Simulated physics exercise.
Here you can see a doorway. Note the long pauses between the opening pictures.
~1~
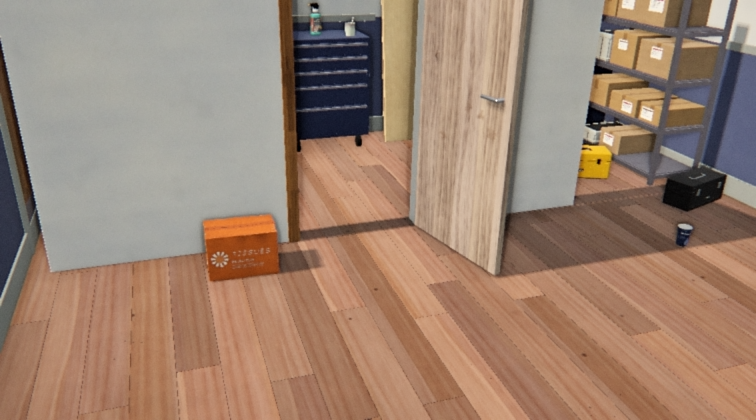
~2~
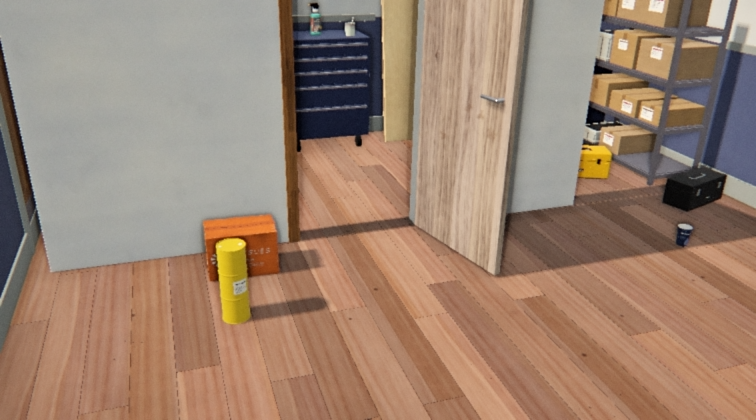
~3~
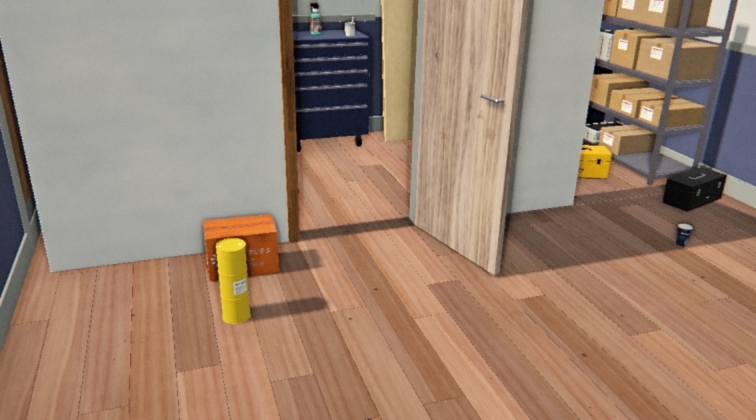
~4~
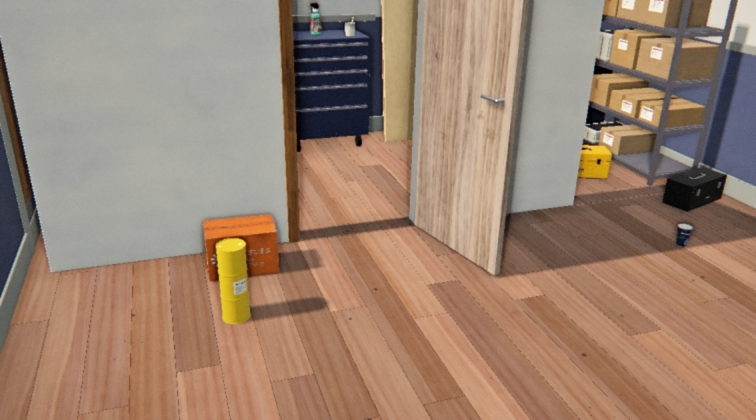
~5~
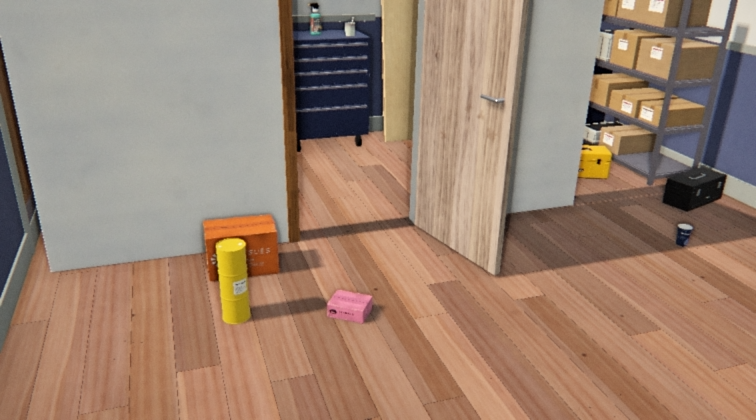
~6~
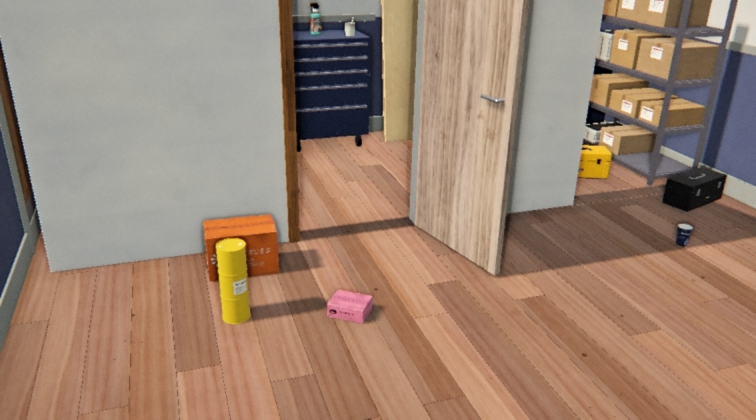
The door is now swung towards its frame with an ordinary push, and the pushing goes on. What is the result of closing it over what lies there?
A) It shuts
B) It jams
It shuts (A).
Then, 0.80 s after the last picture, door at 80°.
Then, 1.40 s after the last picture, door at 49°.
Then, 2.00 s after the last picture, door at 18°.
At rest, door at 0°; all 3 in place. Seen from the same camera at the end, pink box near (350, 306).
